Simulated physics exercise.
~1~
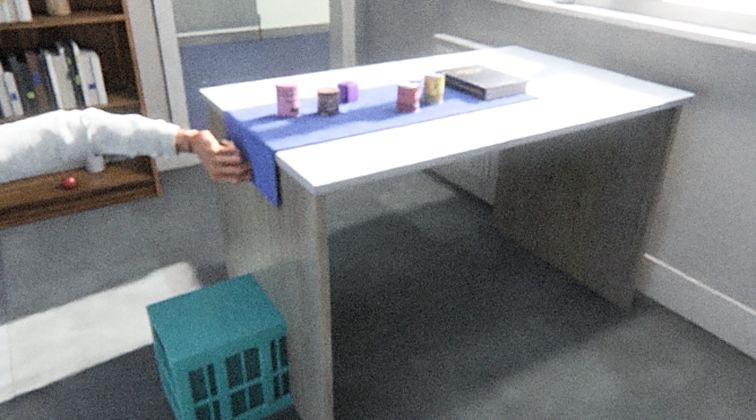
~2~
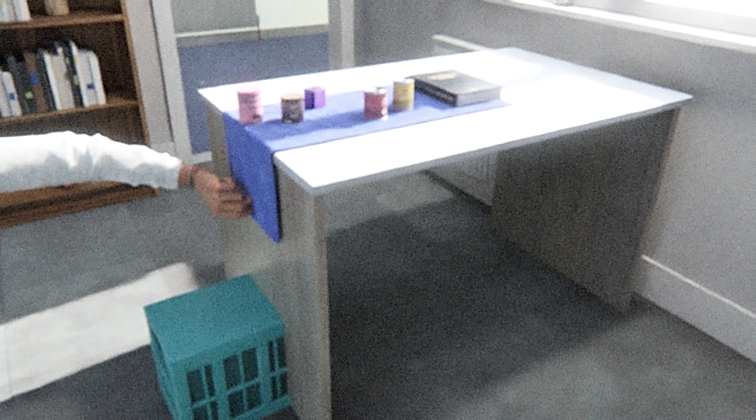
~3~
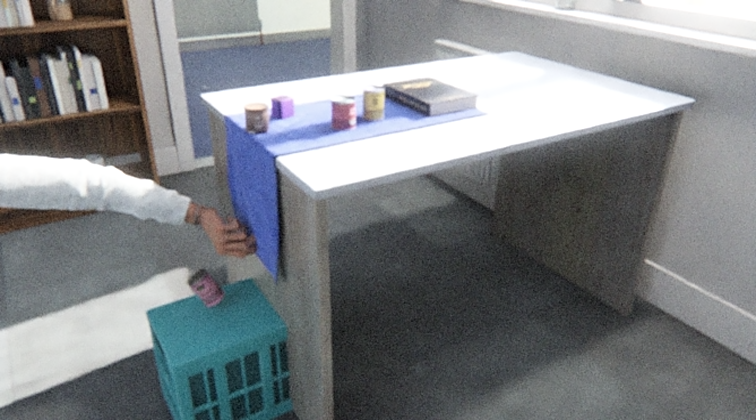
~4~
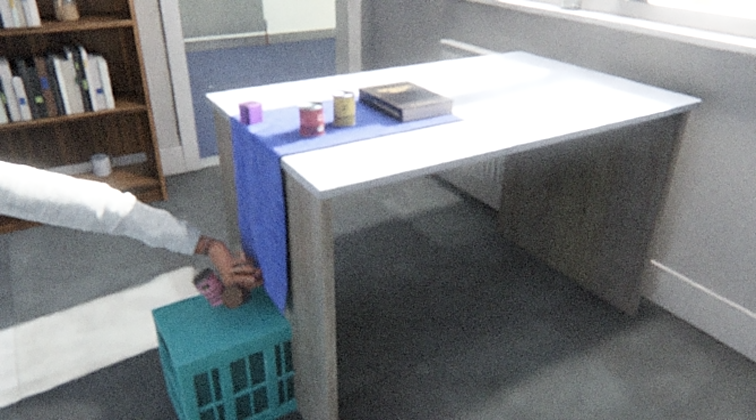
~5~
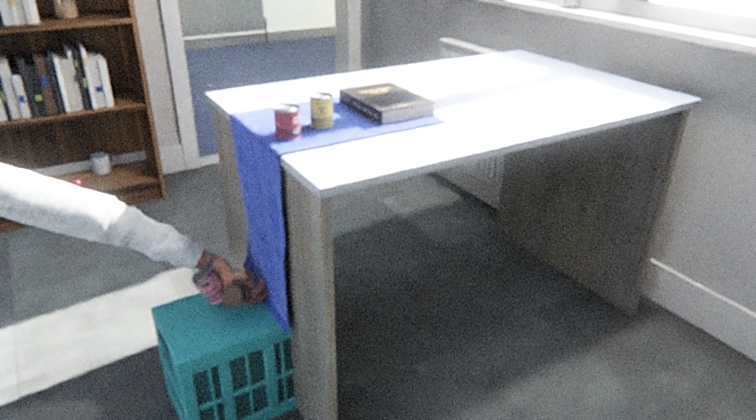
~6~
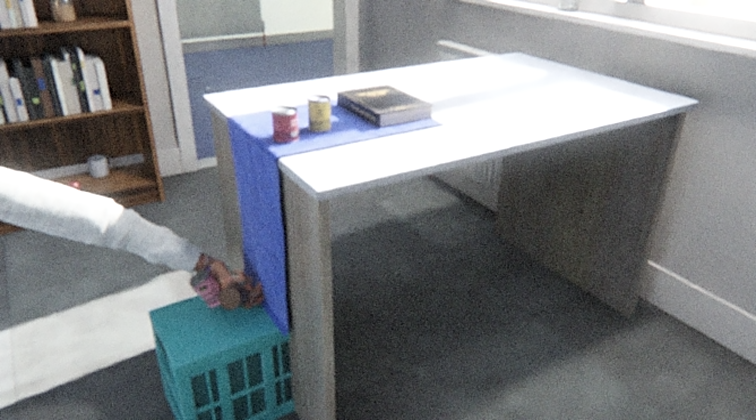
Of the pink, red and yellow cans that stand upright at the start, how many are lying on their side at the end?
One of them is, the pink can, which has dropped onto the turquoise crate. The red and yellow cans are still upright on the table.
